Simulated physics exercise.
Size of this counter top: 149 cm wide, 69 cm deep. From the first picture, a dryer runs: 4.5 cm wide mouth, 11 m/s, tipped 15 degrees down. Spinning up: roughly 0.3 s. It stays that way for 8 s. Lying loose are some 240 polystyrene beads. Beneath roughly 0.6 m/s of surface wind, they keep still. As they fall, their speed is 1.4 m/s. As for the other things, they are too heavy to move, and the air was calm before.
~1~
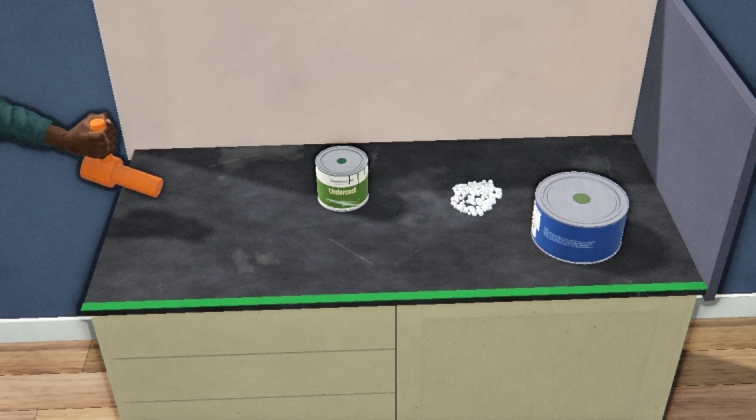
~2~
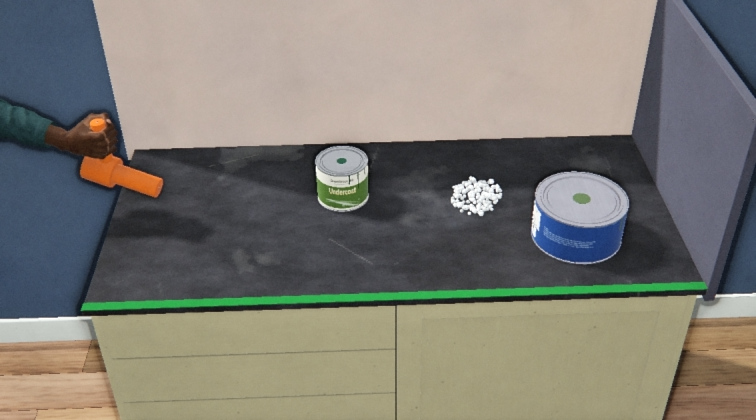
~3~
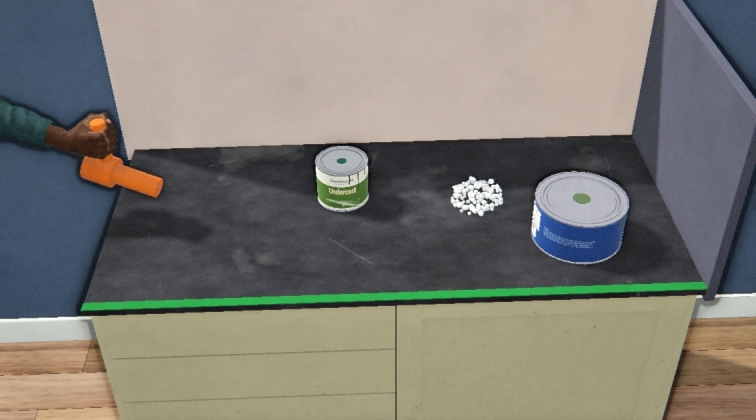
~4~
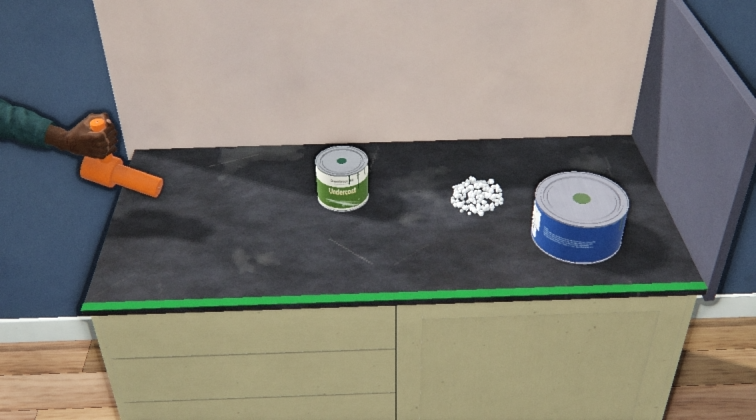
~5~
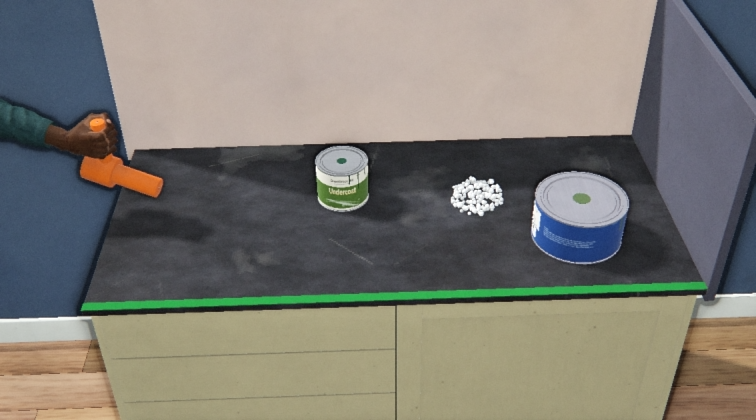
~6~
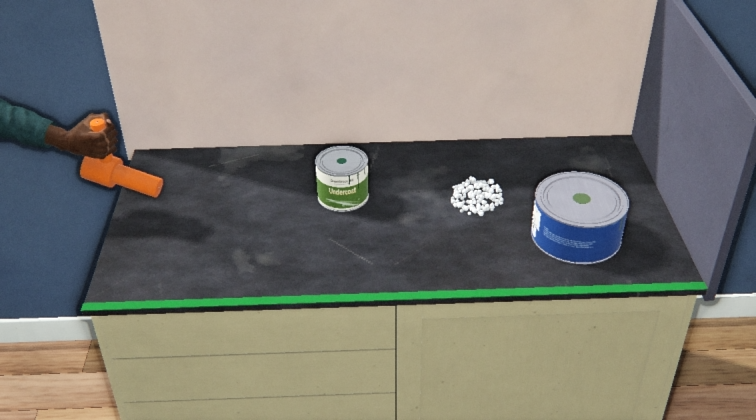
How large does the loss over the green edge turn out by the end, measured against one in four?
Watch it - the losses over that edge are going to stay within one in four.
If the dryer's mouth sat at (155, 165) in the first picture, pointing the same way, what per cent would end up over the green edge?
About 2 %.
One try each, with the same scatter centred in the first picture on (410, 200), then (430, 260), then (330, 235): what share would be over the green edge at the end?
Try by try: About 5 per cent, 100 per cent and 70 per cent.
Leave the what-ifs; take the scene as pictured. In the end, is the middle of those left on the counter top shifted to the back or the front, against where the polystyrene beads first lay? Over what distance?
Shift: Towards the far edge, some 30 cm.
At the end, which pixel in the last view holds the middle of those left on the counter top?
Near (503, 138).
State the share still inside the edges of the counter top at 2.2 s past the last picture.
I'd estimate about 100 per cent.
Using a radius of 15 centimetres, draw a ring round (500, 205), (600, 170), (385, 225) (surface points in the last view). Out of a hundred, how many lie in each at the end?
In turn about 0 %, 15 %, 0 %.
Then, 1.2 s after the last picture, 0 % are over the green edge; the middle of those still in play is near (613, 176); 0 % have settled or left.
Then, 2.2 s after the last picture, 3 % are over the green edge; the middle of those still in play is near (605, 138); 11 % have settled or left.
Then, 4.1 s after the last picture, 4 % are over the green edge; the middle of those still in play is near (566, 138); 20 % have settled or left.
Then, 7.7 s after the last picture, at the end, 5 % are over the green edge; the middle of those still in play is near (503, 138).
